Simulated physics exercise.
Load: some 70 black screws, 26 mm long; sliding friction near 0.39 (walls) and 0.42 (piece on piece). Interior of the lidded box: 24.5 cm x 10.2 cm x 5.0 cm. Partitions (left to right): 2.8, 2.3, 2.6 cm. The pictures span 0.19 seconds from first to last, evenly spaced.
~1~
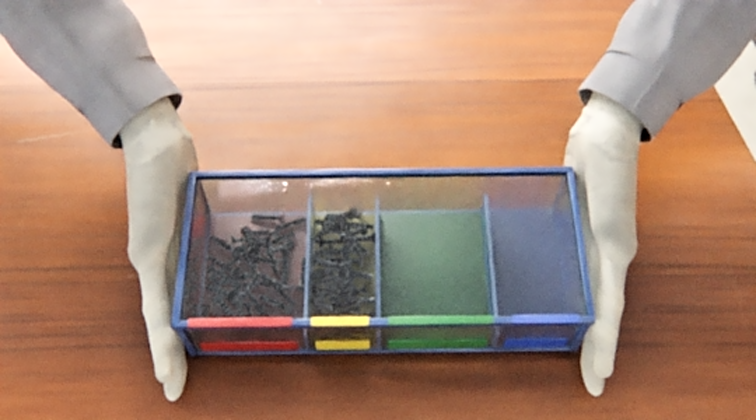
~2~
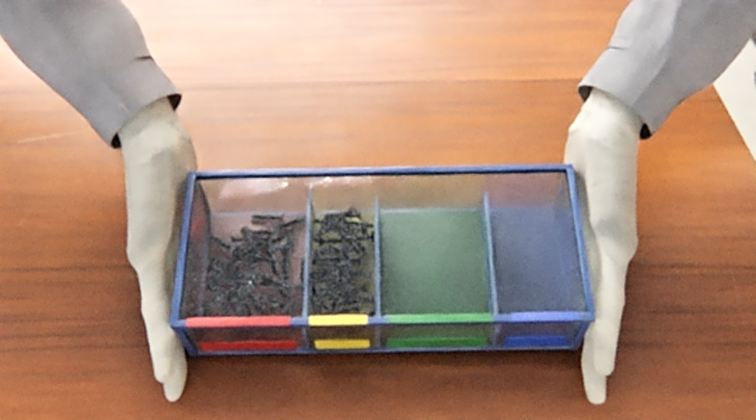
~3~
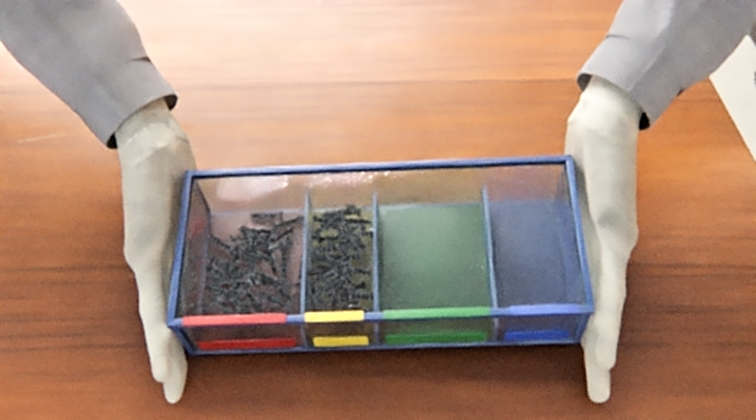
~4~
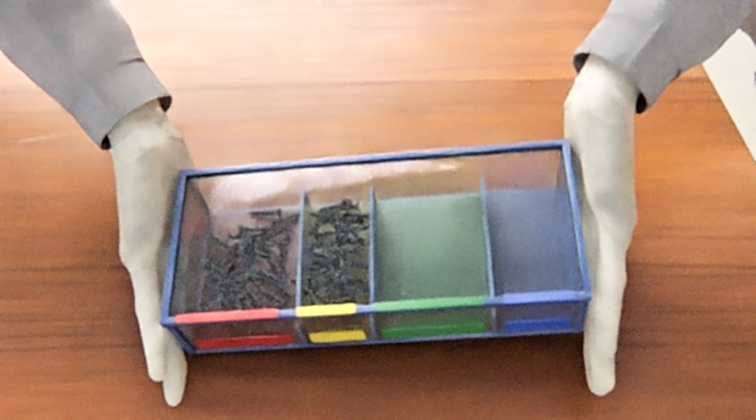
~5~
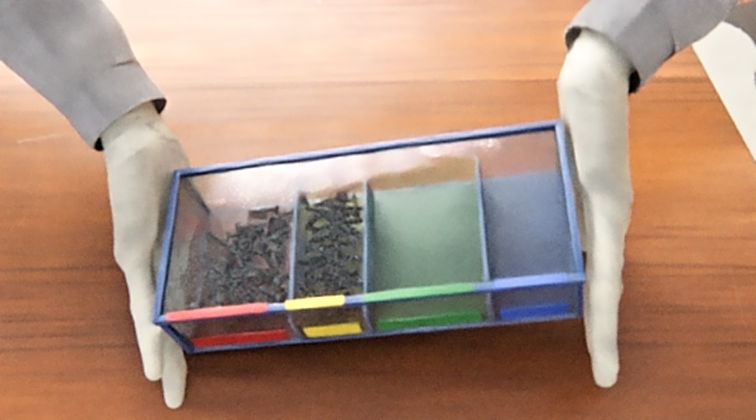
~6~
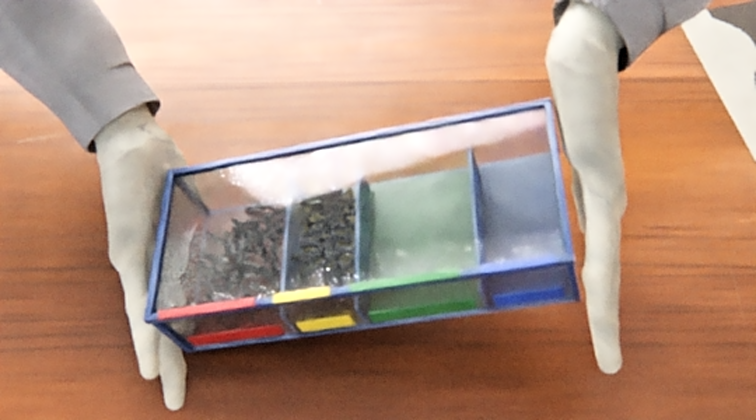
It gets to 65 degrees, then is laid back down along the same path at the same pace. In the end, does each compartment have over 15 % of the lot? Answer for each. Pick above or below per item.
Red = above; blue = below; green = below; yellow = above.
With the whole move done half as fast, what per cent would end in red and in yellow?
I'd expect red at 45 percent and yellow at 55 percent.
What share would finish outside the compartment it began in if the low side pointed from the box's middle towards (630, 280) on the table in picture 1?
I'd estimate about 10 %.
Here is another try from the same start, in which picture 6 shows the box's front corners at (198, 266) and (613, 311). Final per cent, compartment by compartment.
Red 45, blue 0, green 5, yellow 55.
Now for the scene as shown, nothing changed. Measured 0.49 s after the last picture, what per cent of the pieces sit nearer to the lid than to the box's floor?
Something like 0 percent of the pieces.
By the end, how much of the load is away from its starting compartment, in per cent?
Roughly 0 %.
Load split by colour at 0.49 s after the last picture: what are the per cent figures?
Red 45, blue 0, green 0, yellow 55.
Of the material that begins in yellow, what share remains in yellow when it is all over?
It works out to near 100 percent.
Then, 0.49 s after the last picture, tilt 64 degrees; red 45 %, yellow 55 %.
Then, 0.82 s after the last picture, tilt 27 degrees; red 45 %, yellow 55 %.
Then, 1.24 s after the last picture, tilt 0 degrees; red 45 %, yellow 55 %.
In the end, red 45 %, blue 0 %, green 0 %, yellow 55 %.
